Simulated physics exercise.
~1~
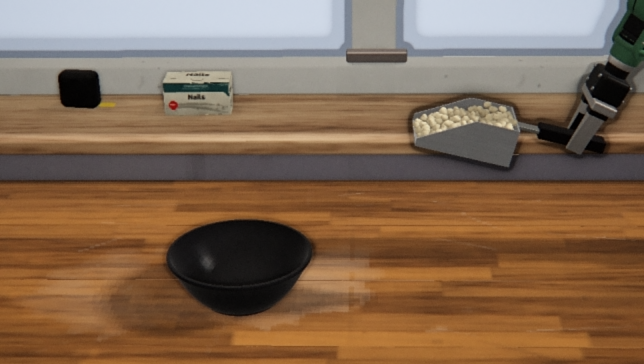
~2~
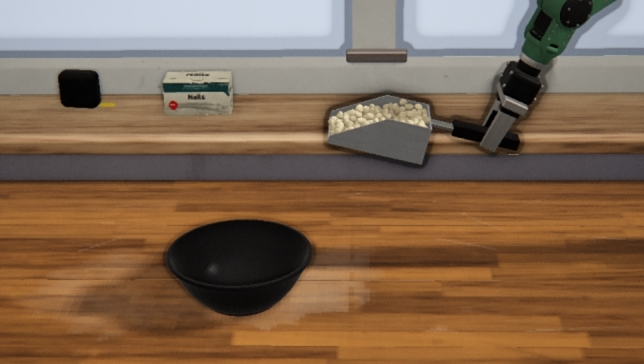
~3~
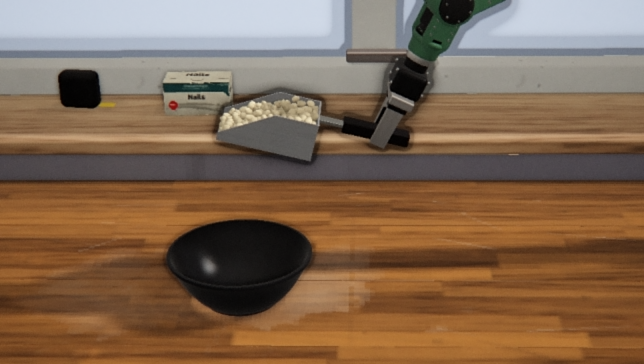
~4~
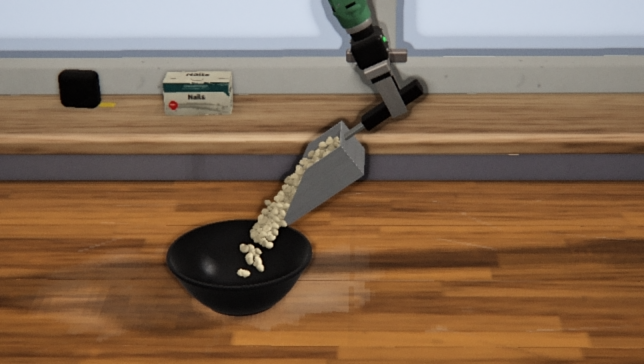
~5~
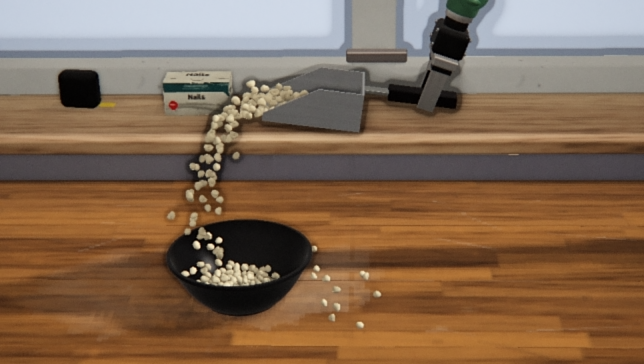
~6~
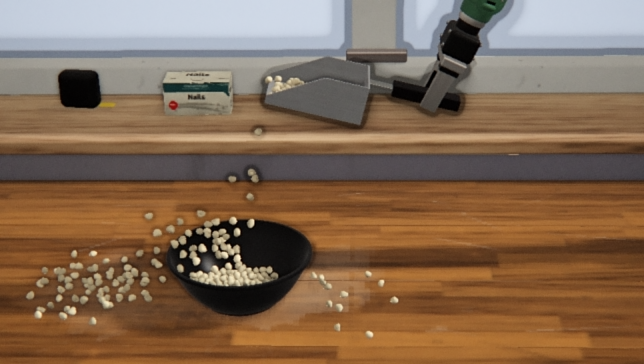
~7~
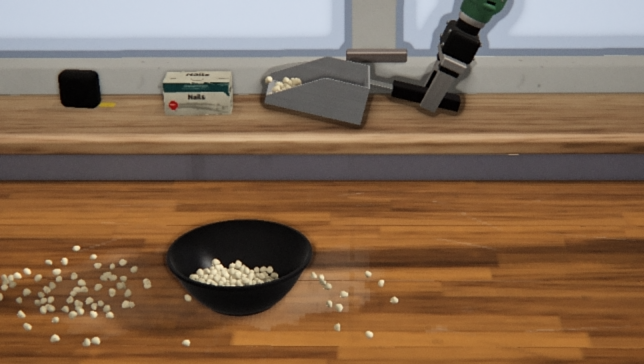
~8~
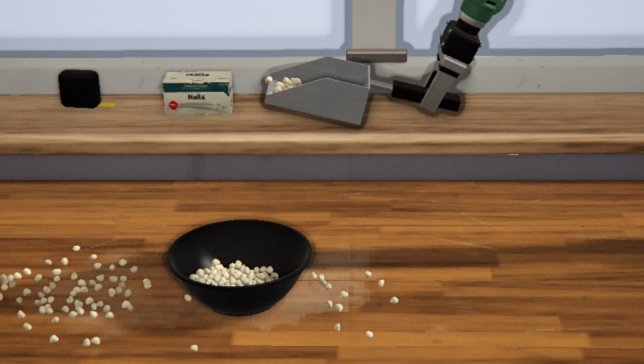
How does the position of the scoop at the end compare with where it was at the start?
At the start the scoop is over at the right side of the view, and by the end it is further left and somewhat higher, near the middle and to the right of the small box.
